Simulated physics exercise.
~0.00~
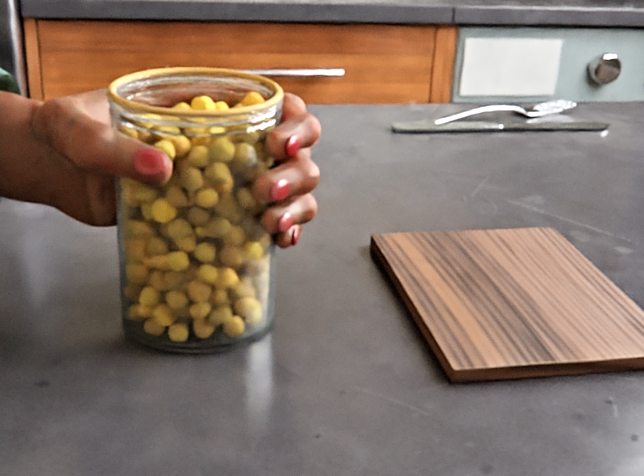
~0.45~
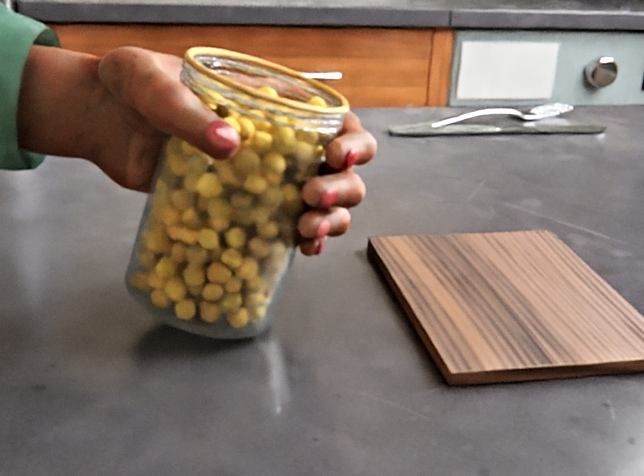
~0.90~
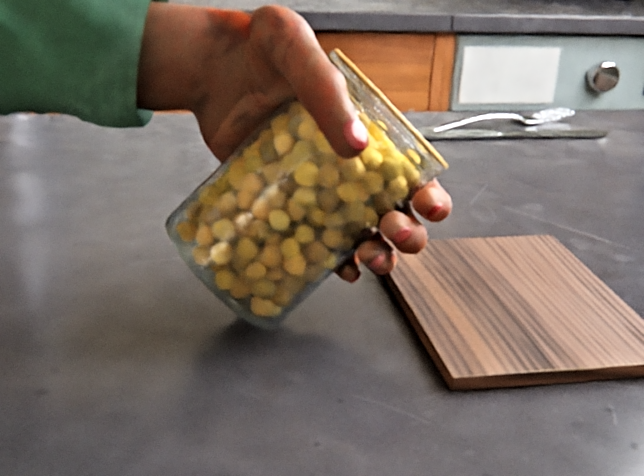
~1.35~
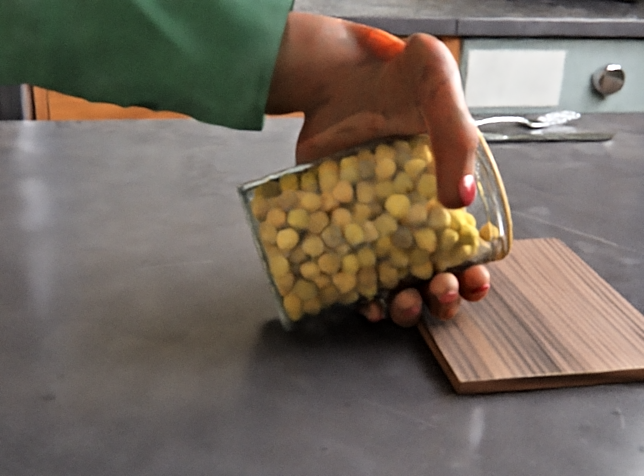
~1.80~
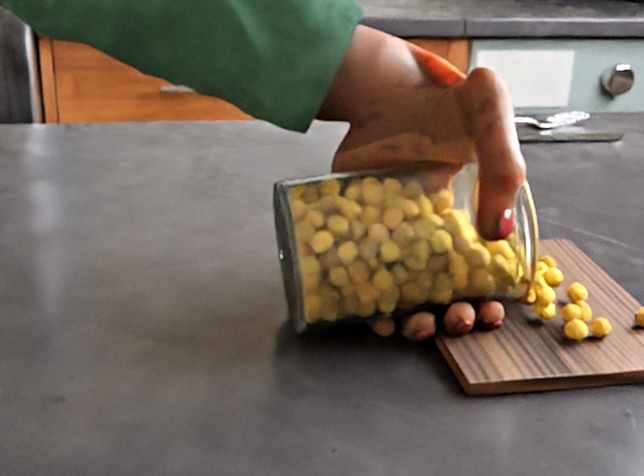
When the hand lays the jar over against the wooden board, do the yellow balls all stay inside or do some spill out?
Some spill out. A small part of the yellow balls ends up on the wooden board, while most are still in the jar.
A glass jar of yellow balls, tipped right by a hand, spills some onto a wooden board.
